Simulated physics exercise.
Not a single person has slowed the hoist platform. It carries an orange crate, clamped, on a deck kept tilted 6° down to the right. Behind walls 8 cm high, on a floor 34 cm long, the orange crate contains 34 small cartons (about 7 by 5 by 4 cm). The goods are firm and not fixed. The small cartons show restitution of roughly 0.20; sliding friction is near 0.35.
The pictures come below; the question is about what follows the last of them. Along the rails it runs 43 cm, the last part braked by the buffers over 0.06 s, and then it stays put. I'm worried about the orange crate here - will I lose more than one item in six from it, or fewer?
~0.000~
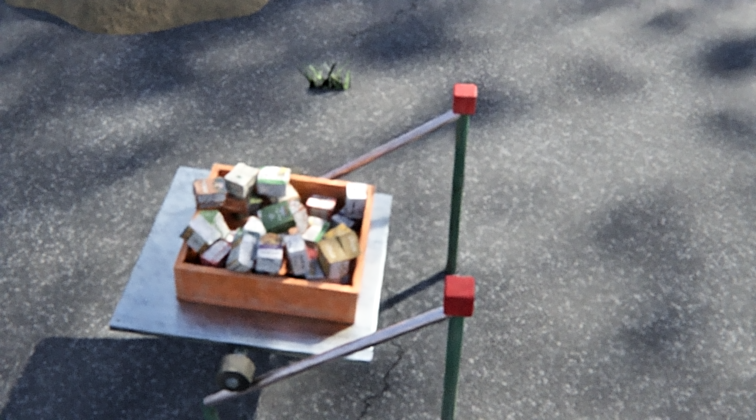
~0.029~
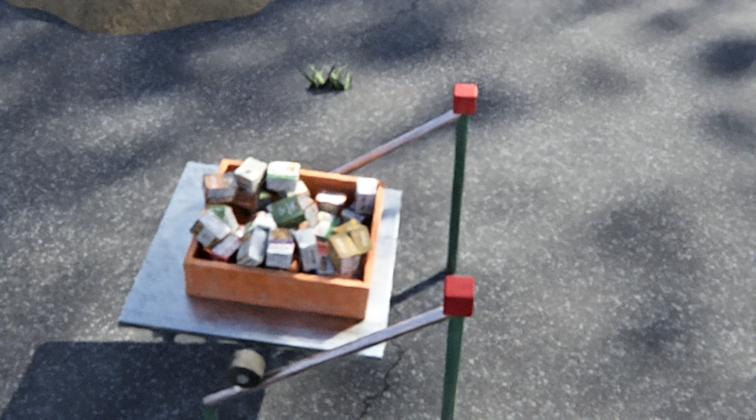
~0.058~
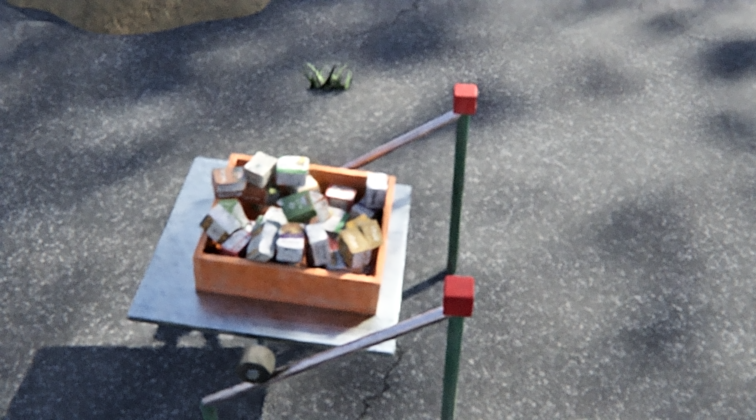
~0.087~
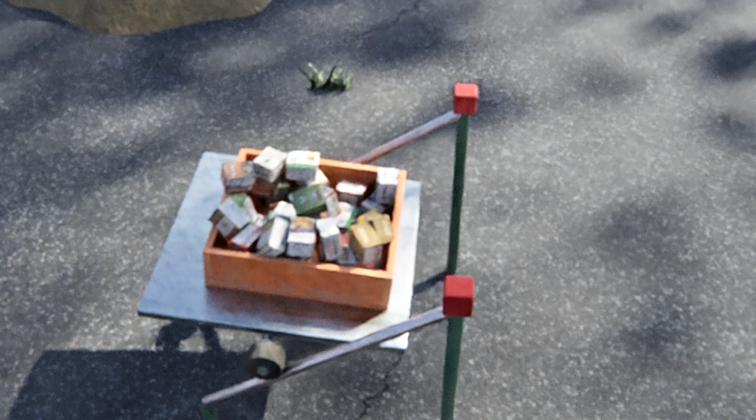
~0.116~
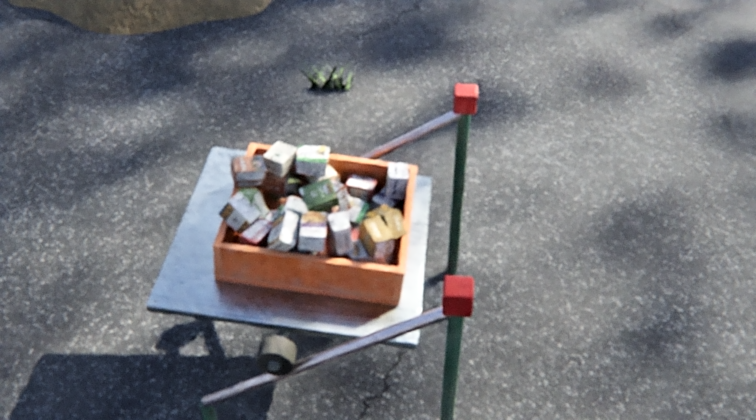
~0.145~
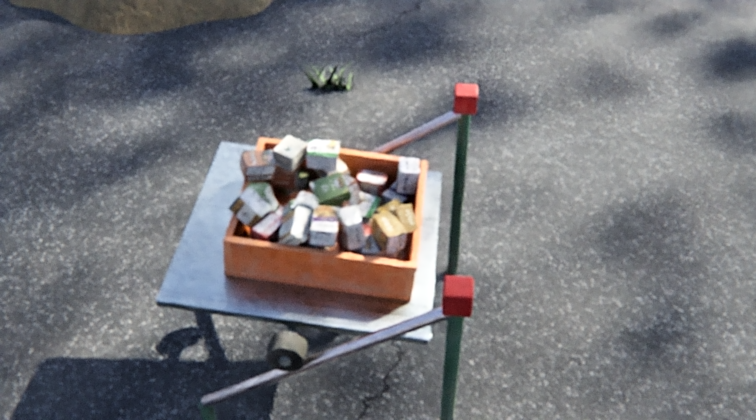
Spillage: Smaller than one sixth.
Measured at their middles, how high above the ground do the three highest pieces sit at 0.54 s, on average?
On average roughly 70 centimetres up.
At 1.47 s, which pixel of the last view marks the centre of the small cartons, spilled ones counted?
Their middle is at about (492, 160).
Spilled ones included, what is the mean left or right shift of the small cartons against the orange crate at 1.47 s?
I'd say close to 8 cm toward the right.
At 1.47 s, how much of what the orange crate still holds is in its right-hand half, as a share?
Share in that half: Close to 80 %.
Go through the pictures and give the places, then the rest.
In the first picture (we follow the rim corner now nearest the camera; the camera moves round a little), orange crate at (352, 289); 0 cm up the rails; nothing out yet.
Orange crate at (363, 285); 3 cm up the rails, in the second picture.
Orange crate at (375, 280); 6 cm up the rails, in the third picture.
Orange crate at (386, 275); 8 cm up the rails, in the fourth picture.
Orange crate at (398, 270); 11 cm up the rails, in the fifth picture.
Orange crate at (410, 265); 14 cm up the rails; nothing out yet, in the sixth picture.
After 0.42 s, braking begins.
After 0.54 s, 0 of 34 out of the orange crate.
After 0.70 s, 1 of 34 out of the orange crate.
After 0.92 s, 1 of 34 out of the orange crate.
When it is over (at 1.47 s), 2 of 34 out of the orange crate. Asked share, 2 of 34, 6 per cent.
